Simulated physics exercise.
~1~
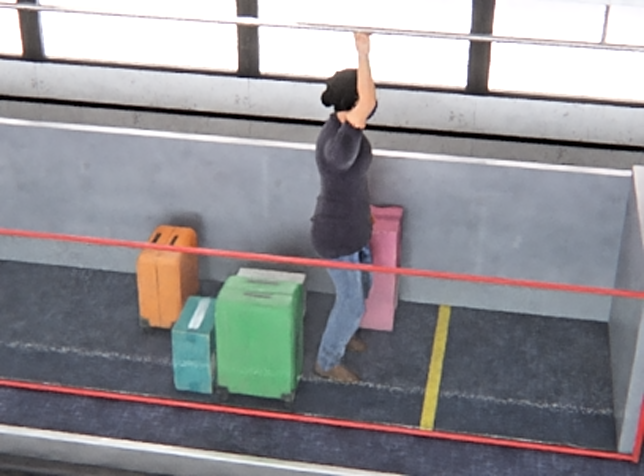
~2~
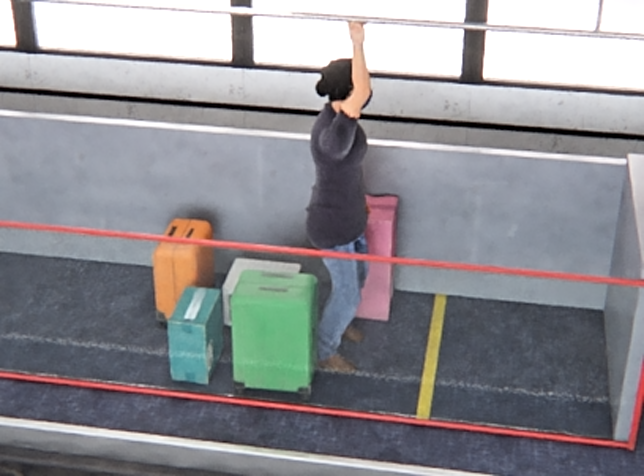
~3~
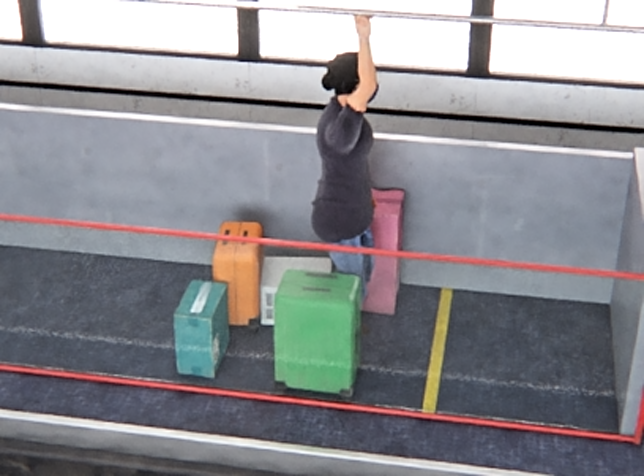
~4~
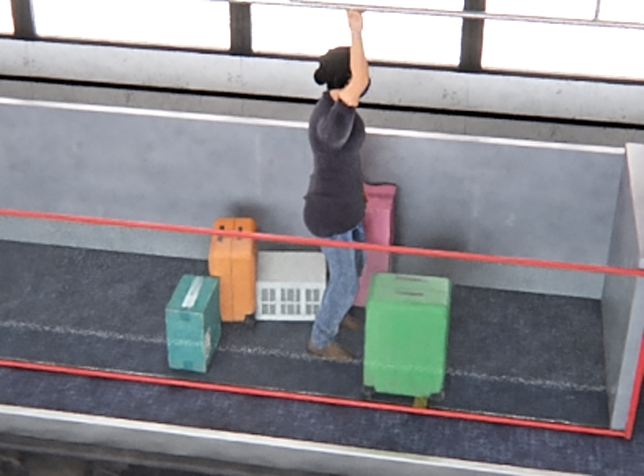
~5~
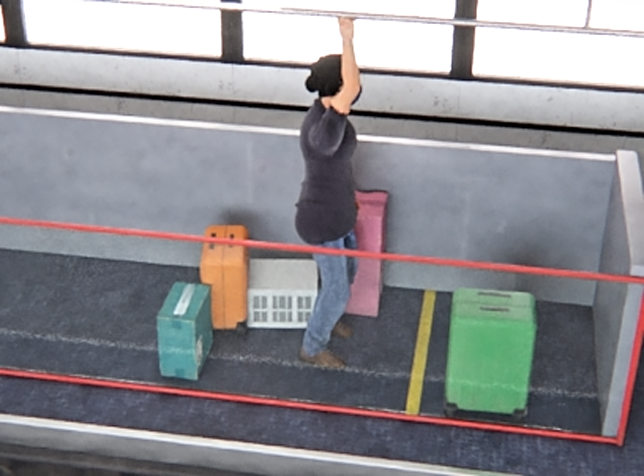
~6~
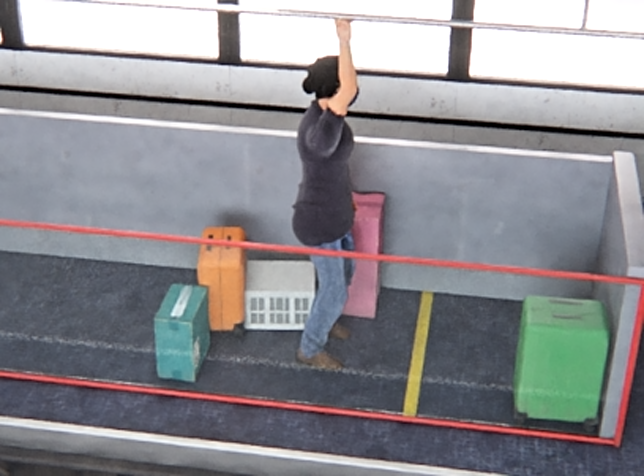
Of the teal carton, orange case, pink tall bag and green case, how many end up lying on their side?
None of them do. The teal carton, orange case, pink tall bag and green case all stay upright to the end.
